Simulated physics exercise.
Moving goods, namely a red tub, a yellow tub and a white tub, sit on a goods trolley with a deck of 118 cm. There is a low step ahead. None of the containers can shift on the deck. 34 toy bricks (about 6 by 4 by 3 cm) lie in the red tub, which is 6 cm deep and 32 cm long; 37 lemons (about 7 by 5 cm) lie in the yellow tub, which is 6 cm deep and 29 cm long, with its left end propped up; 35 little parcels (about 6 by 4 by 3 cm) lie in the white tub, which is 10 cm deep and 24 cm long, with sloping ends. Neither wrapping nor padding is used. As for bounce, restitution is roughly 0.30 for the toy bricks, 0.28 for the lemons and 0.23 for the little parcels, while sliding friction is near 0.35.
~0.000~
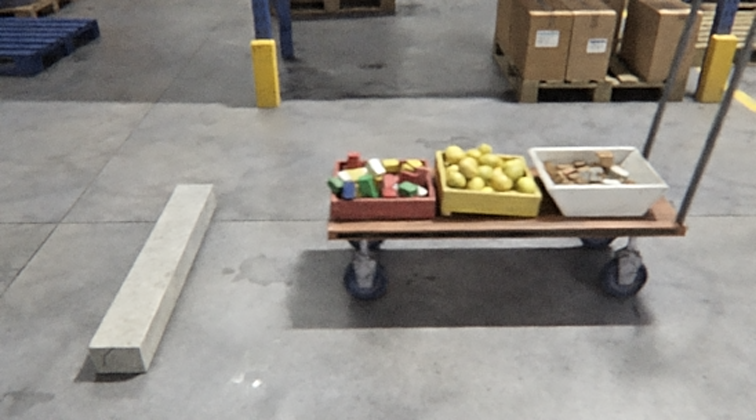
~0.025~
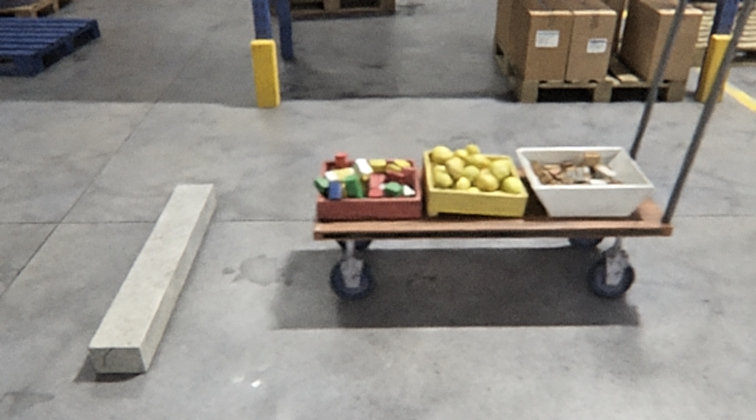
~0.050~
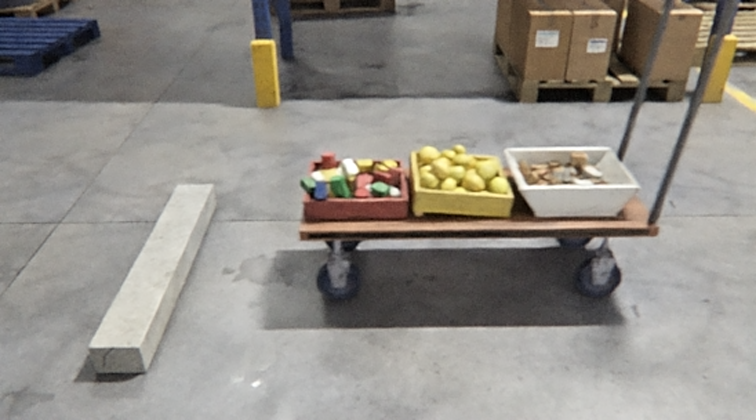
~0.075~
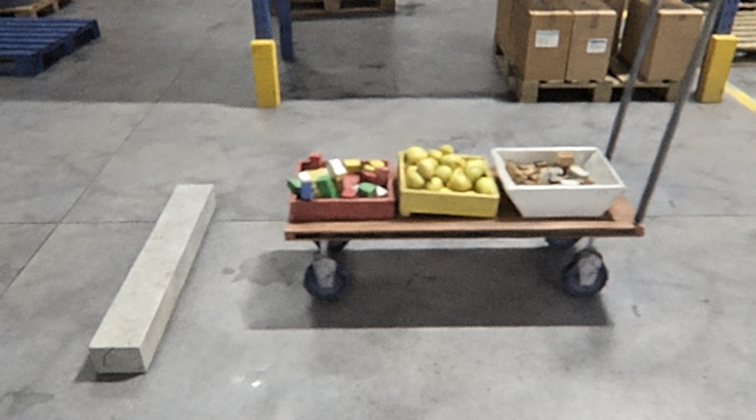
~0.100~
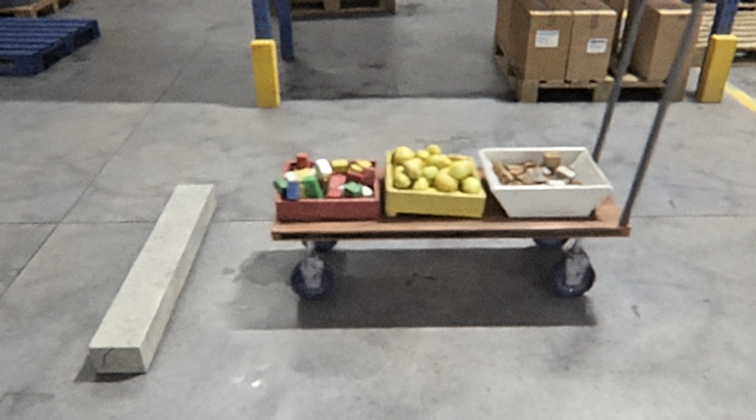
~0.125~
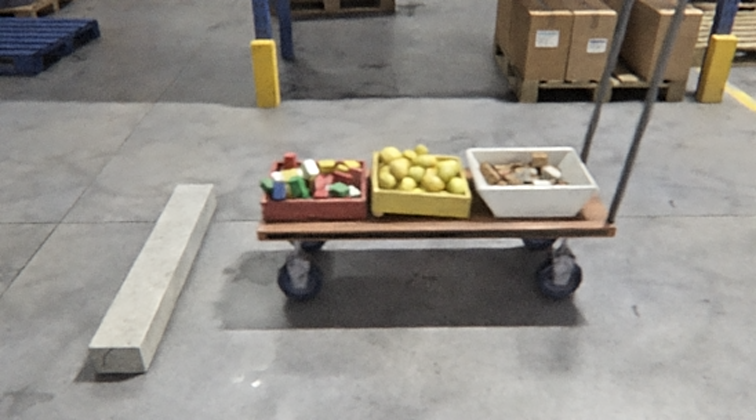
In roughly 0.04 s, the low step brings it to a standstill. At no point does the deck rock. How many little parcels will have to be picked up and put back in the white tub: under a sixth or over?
It sheds less than a sixth of them.
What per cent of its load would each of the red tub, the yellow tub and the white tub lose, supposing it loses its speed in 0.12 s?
Red tub 10, yellow tub 10, white tub 0 %.
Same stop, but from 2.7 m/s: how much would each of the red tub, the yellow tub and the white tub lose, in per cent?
Then red tub 30, yellow tub 40, white tub 20 per cent.
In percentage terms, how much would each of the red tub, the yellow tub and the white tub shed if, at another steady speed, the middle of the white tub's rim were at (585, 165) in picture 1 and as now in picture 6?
Red tub 10 %, yellow tub 10 %, white tub 0 %.
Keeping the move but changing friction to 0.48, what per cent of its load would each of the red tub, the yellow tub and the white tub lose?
Then red tub 10, yellow tub 20, white tub 0 per cent.
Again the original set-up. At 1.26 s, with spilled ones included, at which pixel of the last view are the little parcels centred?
Close to (408, 189).
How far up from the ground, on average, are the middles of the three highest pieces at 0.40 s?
Close to 48 cm up.
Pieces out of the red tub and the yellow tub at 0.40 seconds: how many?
Estimate at that time - red tub 3, yellow tub 3, give or take.
After 0.30 s, impact.
After 0.40 s, the red tub is down by 3 of 34, the yellow tub is down by 3 of 37 and the white tub has all 35.
After 0.52 s, the red tub is down by 3 of 34, the yellow tub is down by 5 of 37 and the white tub has all 35.
After 0.75 s, the red tub is down by 7 of 34, the yellow tub is down by 6 of 37 and the white tub is down by 1 of 35.
Outcome (at 1.26 s), the red tub is down by 7 of 34, the yellow tub is down by 6 of 37 and the white tub is down by 1 of 35. Asked share, 1 of 35, 3 per cent.
